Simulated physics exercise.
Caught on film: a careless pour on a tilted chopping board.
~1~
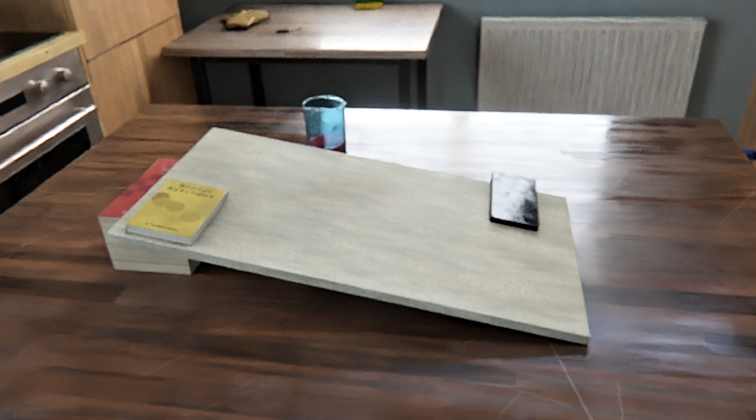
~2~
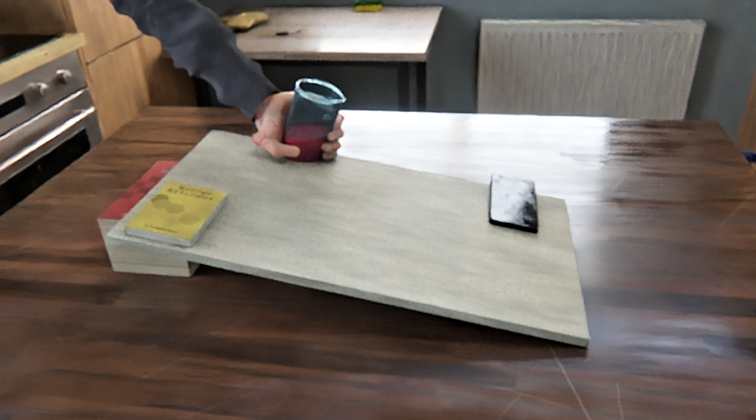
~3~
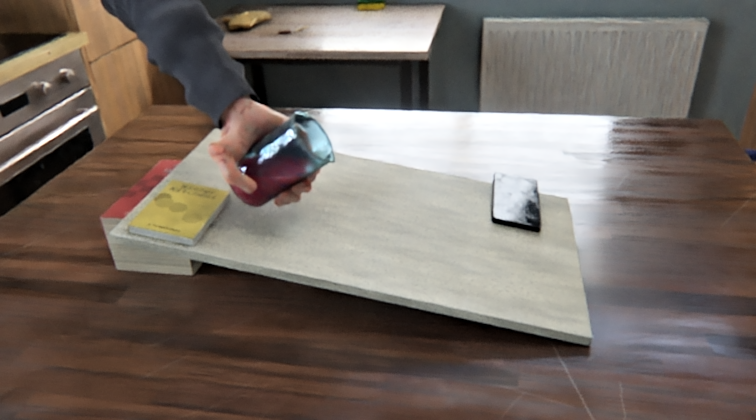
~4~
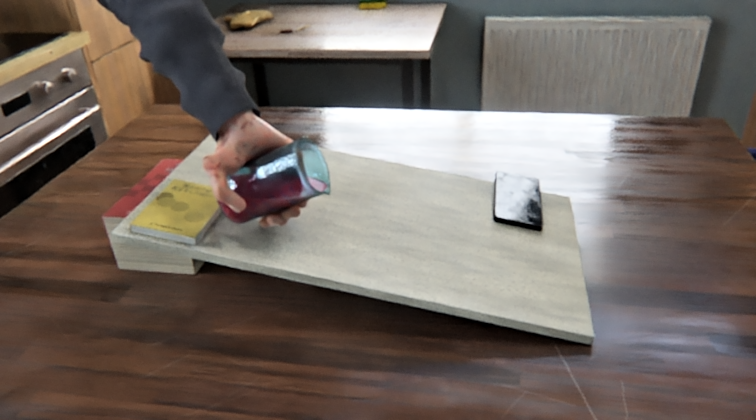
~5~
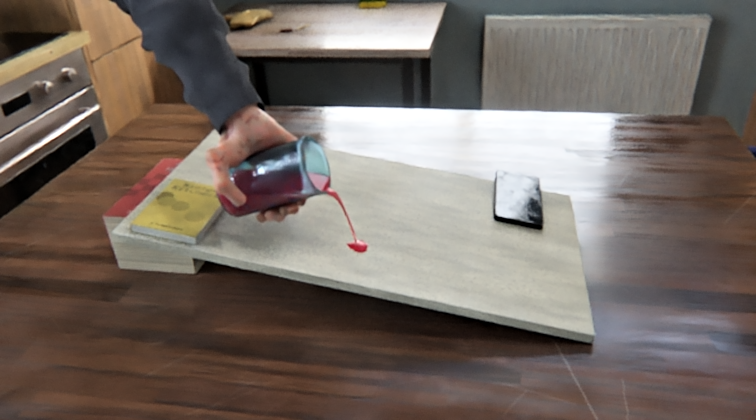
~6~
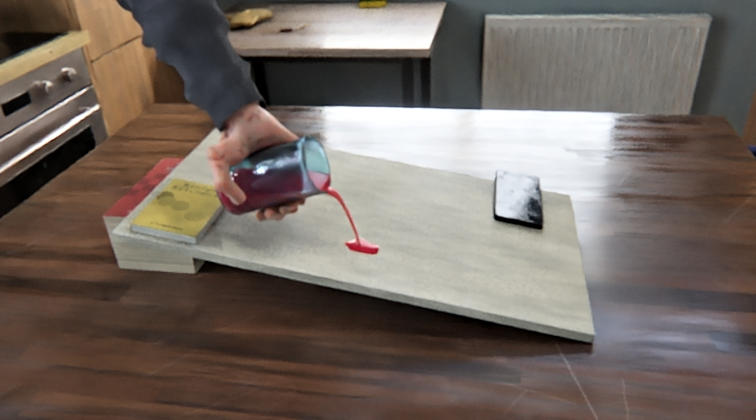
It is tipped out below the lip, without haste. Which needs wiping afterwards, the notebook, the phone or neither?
The notebook remains untouched; the phone remains untouched.
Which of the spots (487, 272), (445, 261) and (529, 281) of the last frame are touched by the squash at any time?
The first is soaked; the next in the puddle; the last reached.
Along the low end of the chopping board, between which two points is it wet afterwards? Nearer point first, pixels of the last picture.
Near limit (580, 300), far limit (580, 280).
A moment on, it runs down to the right; the notebook is untouched; the phone is untouched.
Further on, it runs down to the right and off the end; the notebook is untouched; the phone is untouched.
When it is over, it runs down to the right and off the end; the notebook is untouched; the phone is untouched.
